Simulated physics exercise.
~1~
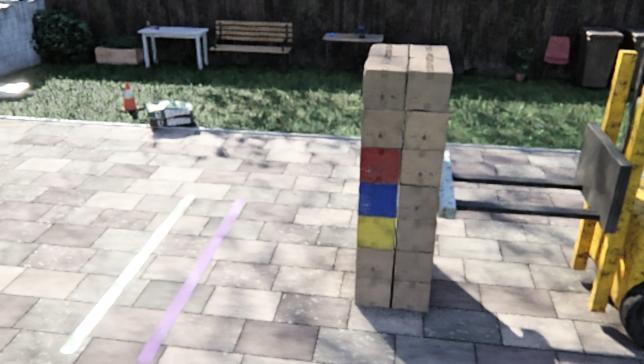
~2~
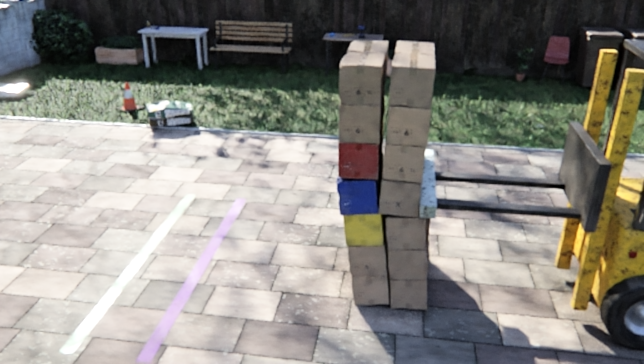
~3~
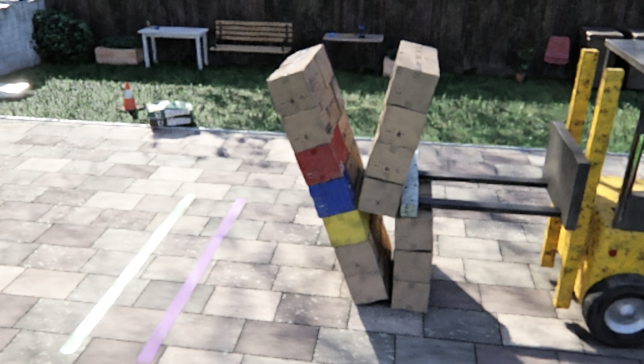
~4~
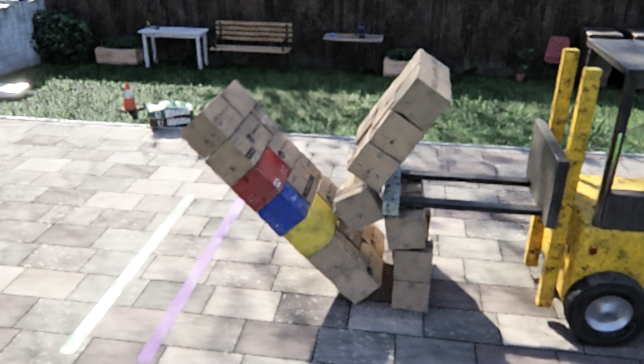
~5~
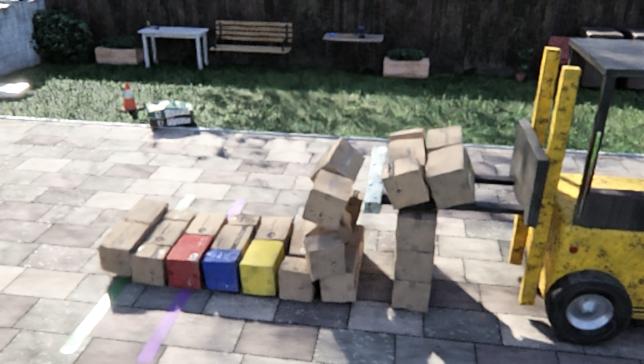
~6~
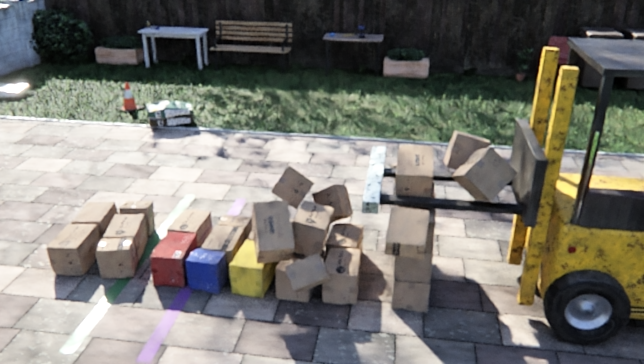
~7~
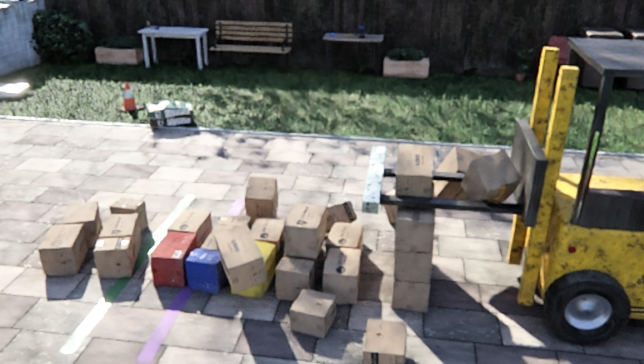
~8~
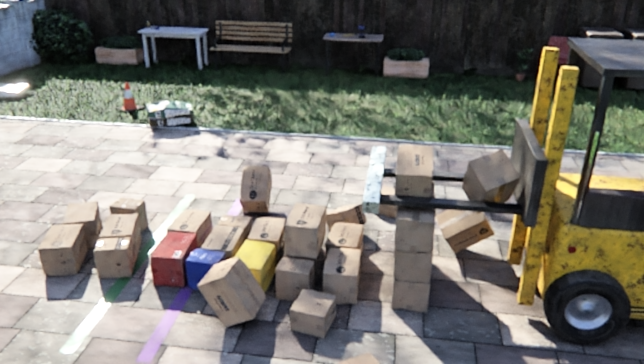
A yellow forklift pushes a tall carton stack, which topples left and scatters across the paving.
